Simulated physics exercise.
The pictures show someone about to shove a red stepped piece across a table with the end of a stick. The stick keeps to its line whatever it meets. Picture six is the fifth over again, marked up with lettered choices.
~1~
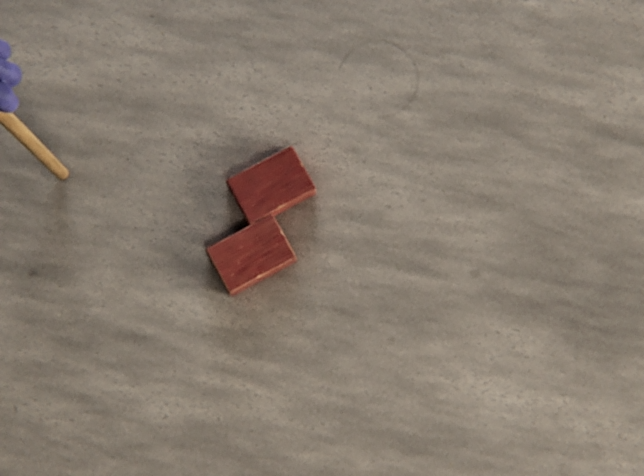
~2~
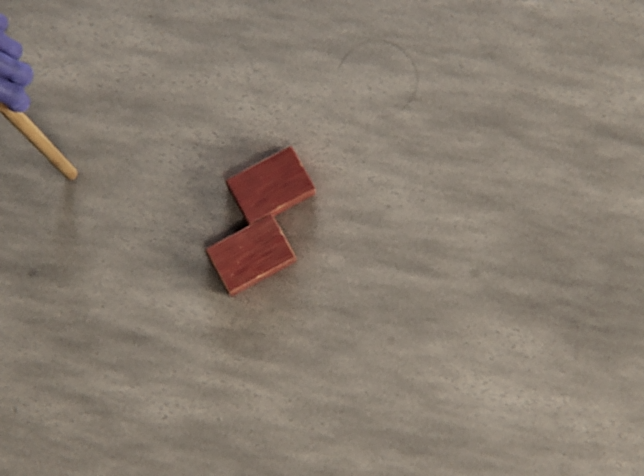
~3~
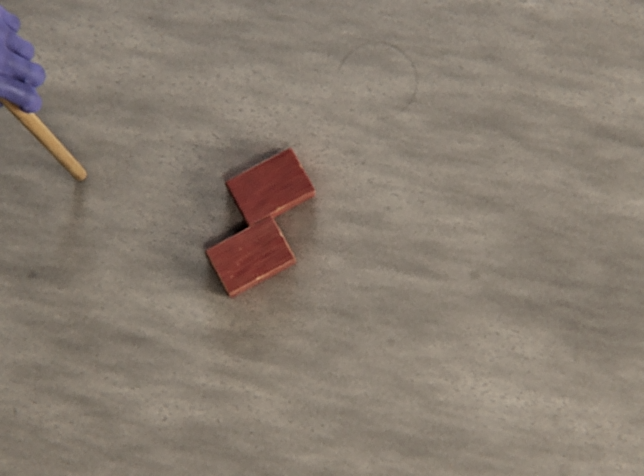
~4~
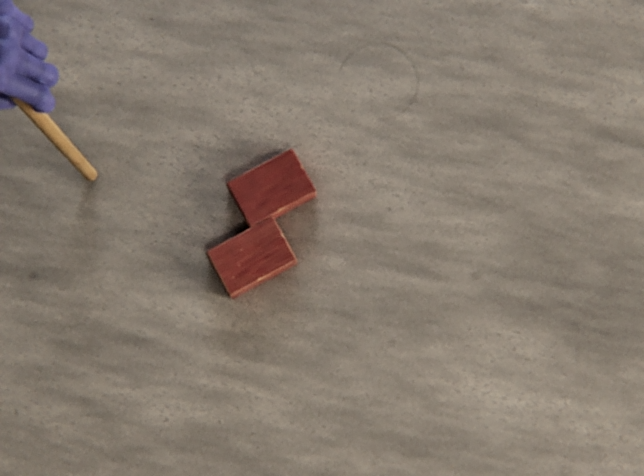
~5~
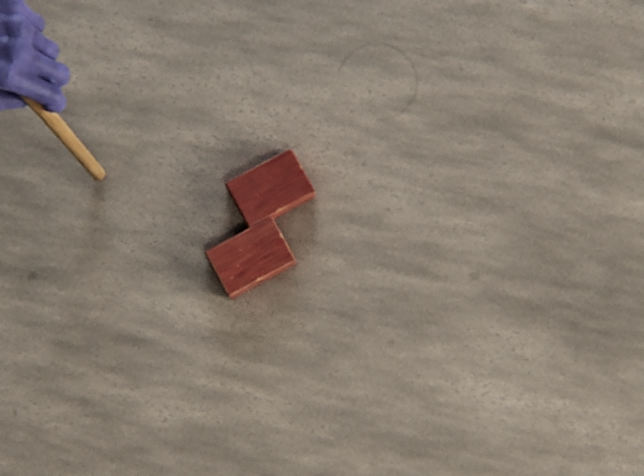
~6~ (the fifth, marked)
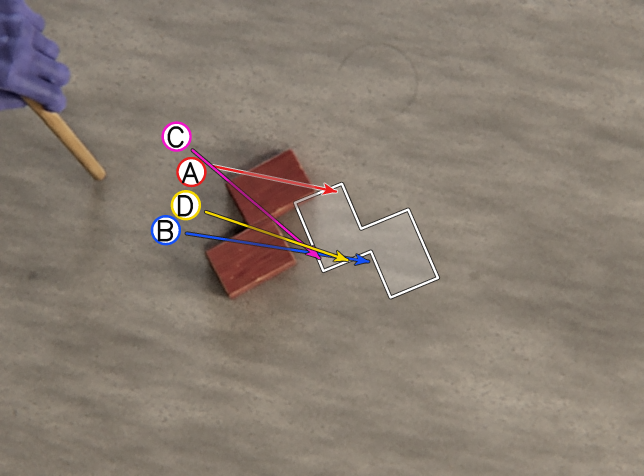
Purple-gloved hand holding a wooden stick easing rightward from the upper left while a red stepped piece lies still on a table.
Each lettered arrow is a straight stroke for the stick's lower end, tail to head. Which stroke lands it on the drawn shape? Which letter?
It ends in the outline with B.
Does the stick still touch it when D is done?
Yes.
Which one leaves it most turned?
Stroke B.
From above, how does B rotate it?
On that stroke, anticlockwise.
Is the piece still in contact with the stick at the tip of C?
Yes.
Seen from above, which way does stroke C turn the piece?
On that stroke, clockwise.
On the marked copy, A from (212, 166) to (336, 192); B from (187, 233) to (368, 262); C from (193, 150) to (319, 258); D from (206, 212) to (348, 260).
With B. Early on, foot of the stick (252, 244), piece (271, 264).
Further on, foot of the stick (318, 254), piece (351, 259).
At the end, foot of the stick (368, 262), piece (401, 250); it fills the outline.
As for the rest, A leaves the piece out of the outline, at (254, 268); C leaves the piece out of the outline, at (290, 337); D leaves the piece out of the outline, at (380, 268).
